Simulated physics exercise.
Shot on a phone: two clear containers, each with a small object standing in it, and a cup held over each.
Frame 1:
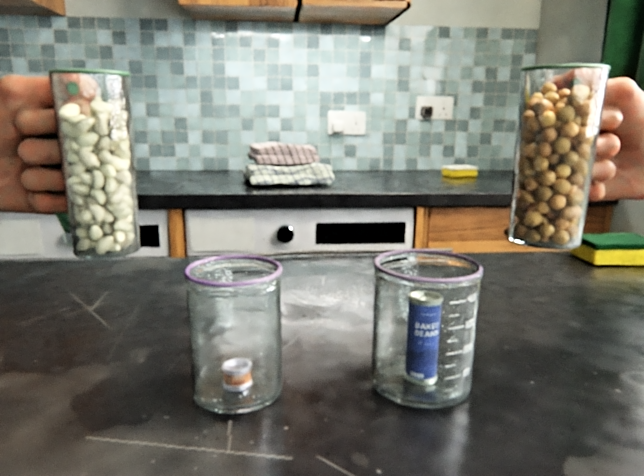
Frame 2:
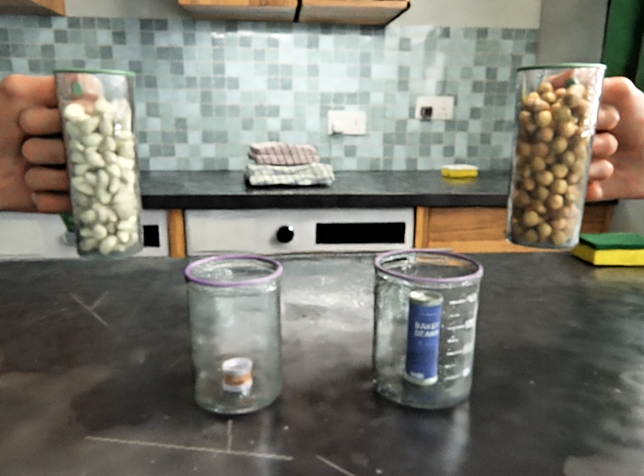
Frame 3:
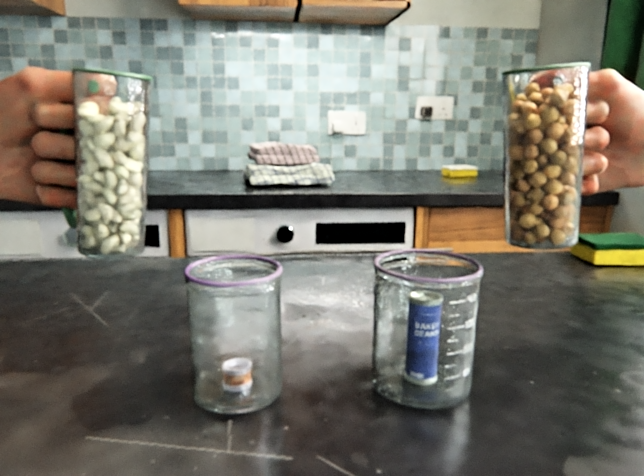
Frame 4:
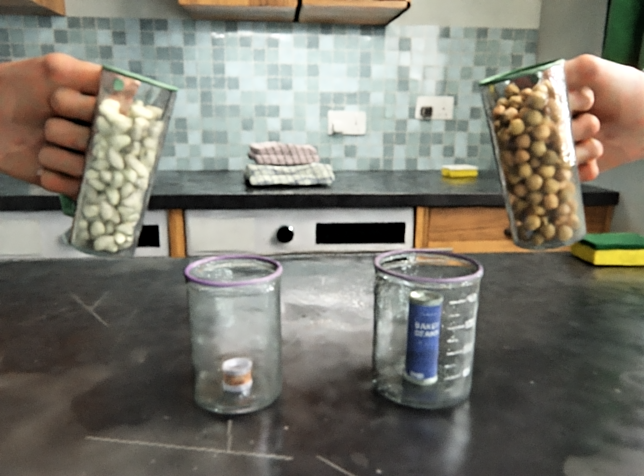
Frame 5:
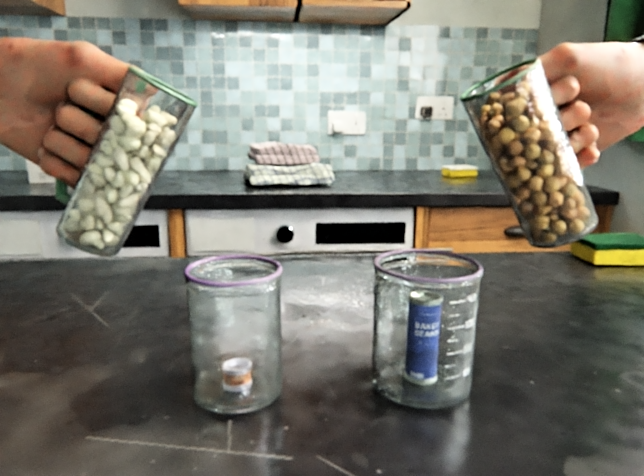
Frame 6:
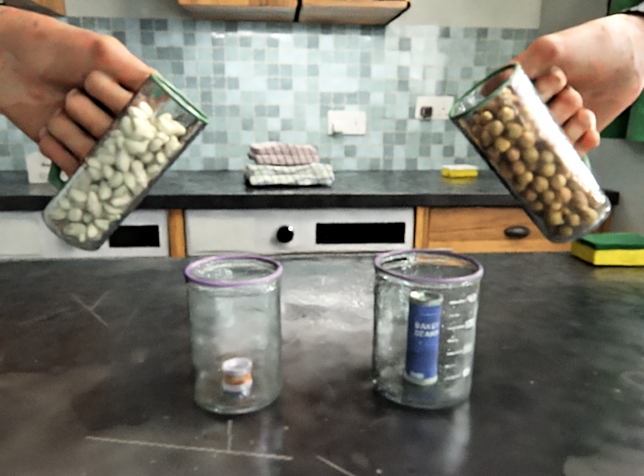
In a kitchen, two hands tilt cups of beans and beads inward above two clear containers.
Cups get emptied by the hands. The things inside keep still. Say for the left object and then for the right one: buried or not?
Left object - buried, right object - not buried.
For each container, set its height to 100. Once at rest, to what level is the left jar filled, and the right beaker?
Estimates: Left 55, right 65.
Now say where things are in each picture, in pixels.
In the first picture, small tin in the left jar at (237, 373), a quarter of its height or less; left cup at (99, 166), nearly full of white beans; small tin in the right beaker at (423, 335), reaching well over half way up; right cup at (553, 158), nearly full of round wooden beads.
In the second picture, left cup at (104, 166), upright; right cup at (550, 158), upright.
In the third picture, left cup at (112, 166), tipped 6°; right cup at (542, 158), tipped 6°.
In the fourth picture, left cup at (121, 166), tipped 17°; right cup at (535, 158), tipped 17°.
In the fifth picture, left cup at (125, 166), tipped 29°; right cup at (531, 158), tipped 29°.
In the sixth picture, small tin in the left jar at (237, 373); left cup at (125, 166), tipped 42°; small tin in the right beaker at (423, 335); right cup at (531, 158), tipped 42°.
Then, 0.31 s past the last view, left jar empty, all of its cupful still in the cup; right beaker empty, all of its cupful still in the cup.
Then, 0.64 s past the last view, left jar empty, all of its cupful still in the cup; right beaker nearly empty, most of its cupful still in the cup.
Then, 1.03 s past the last view, left jar a third full, about a quarter of its cupful still in the cup, one piece on the counter; right beaker half full, a stray few of its cupful still in the cup.
Finally, left jar half full (surface near (236, 324)), a scatter of pieces on the counter; right beaker two thirds full (surface near (425, 305)), nothing beside it; the left thing is covered; the right thing is still showing.
